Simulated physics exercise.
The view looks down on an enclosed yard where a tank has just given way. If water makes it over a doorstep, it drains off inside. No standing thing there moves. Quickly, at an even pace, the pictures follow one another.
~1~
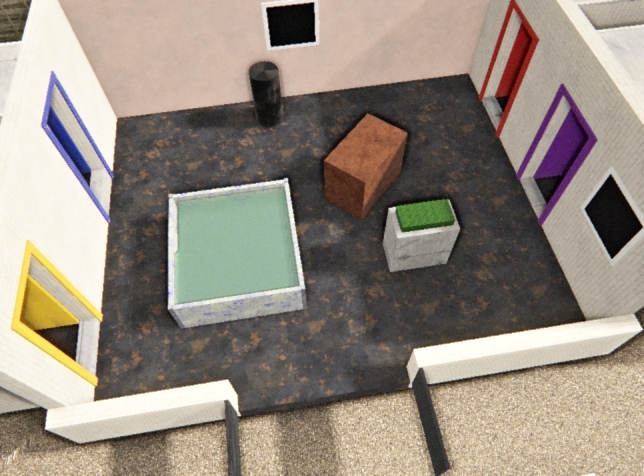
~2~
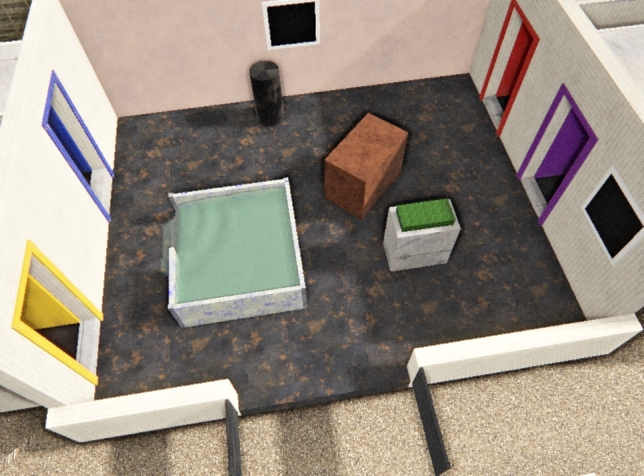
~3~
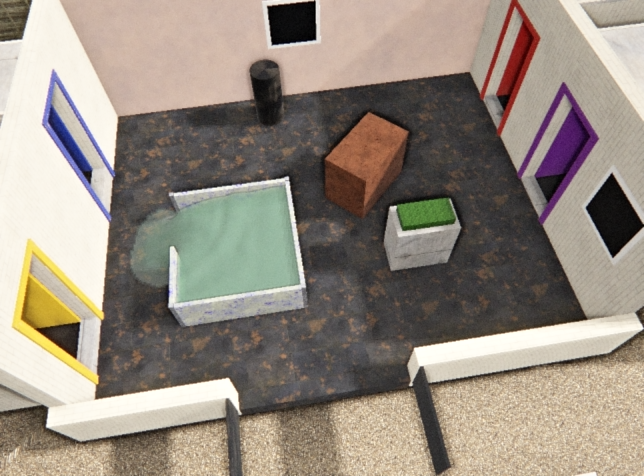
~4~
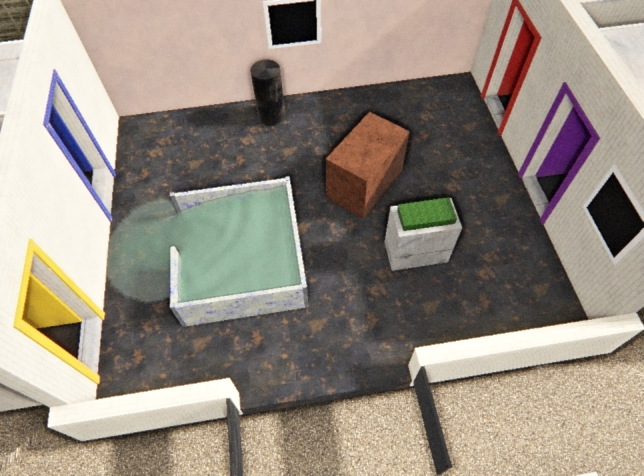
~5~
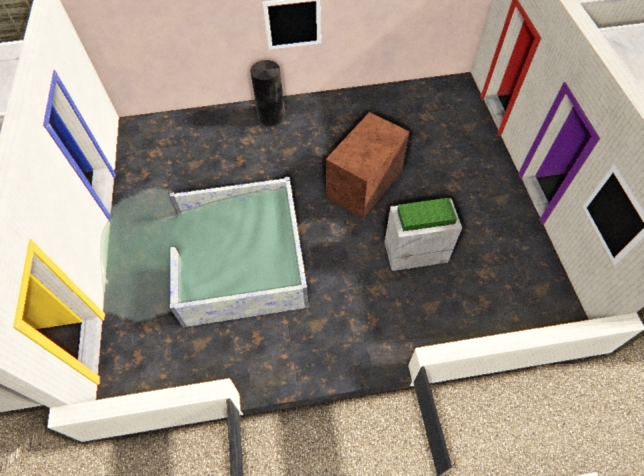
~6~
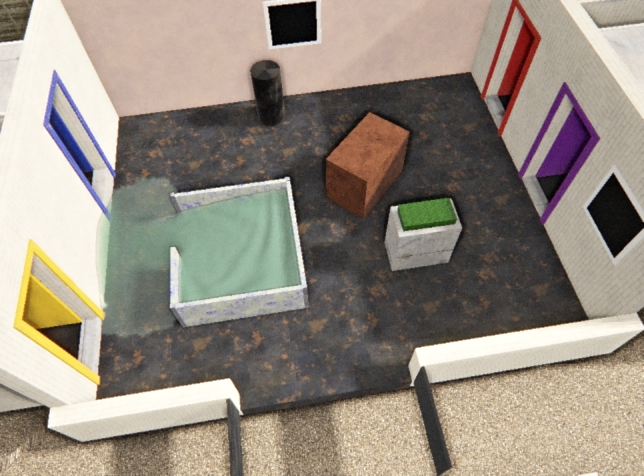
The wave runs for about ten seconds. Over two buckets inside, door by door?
Door by door: The red door not over; the purple door not over; the blue door not over; the yellow door not over.
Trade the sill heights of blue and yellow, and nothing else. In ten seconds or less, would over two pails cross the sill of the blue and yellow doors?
Result, one by one - blue: Beyond the limit; yellow: Short of the limit.
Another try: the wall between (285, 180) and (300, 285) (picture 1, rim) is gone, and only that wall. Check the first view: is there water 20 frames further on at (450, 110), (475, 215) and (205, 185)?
Taking the points in order: Swamped, swamped and unwetted.
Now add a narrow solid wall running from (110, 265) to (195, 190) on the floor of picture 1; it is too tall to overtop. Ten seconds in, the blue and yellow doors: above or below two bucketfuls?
The blue door stays within, the yellow door runs over.
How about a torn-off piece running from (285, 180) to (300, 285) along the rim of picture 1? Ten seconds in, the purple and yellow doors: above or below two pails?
I'd say the purple door crosses the line and the yellow door stays shy of the line.
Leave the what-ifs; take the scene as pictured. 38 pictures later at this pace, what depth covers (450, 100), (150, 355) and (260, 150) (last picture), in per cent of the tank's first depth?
First 2, next 14, last 10 in a hundred.
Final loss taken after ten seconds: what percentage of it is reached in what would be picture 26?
It comes to around 5 per cent.
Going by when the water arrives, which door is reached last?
It's the purple-painted one.
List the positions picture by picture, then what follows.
The first frame shows the water tank at (234, 242) is whole and still.
In the second frame, water pours out at (181, 237) and has run to a hidden place.
In the third frame, water pours out at (182, 237) and has run to (142, 276).
In the fourth frame, the front is at (107, 269), out from the gap at (183, 238).
In the fifth frame, the front is at (104, 305), out from the gap at (183, 238).
In the sixth frame, the front is at (113, 193), out from the gap at (183, 238).
A moment on, water covers 10 % of the floor; the red door not reached, the purple door not reached, the blue door wet at the sill, nothing in, the yellow door wet at the sill, nothing in.
Next, water covers 20 % of the floor; the red door not reached, the purple door not reached, the blue door wet at the sill, nothing in, the yellow door wet at the sill, nothing in.
Then, water covers 35 % of the floor; the red door not reached, the purple door not reached, the blue door wet at the sill, nothing in, the yellow door wet at the sill, nothing in.
Later, water covers 75 % of the floor; the red door wet at the sill, nothing in, the purple door not reached, the blue door wet at the sill, nothing in, the yellow door wet at the sill, nothing in.
In the end, water covers 90 % of the floor; the red door wet at the sill, nothing in, the purple door wet at the sill, nothing in, the blue door wet at the sill, nothing in, the yellow door wet at the sill, nothing in.
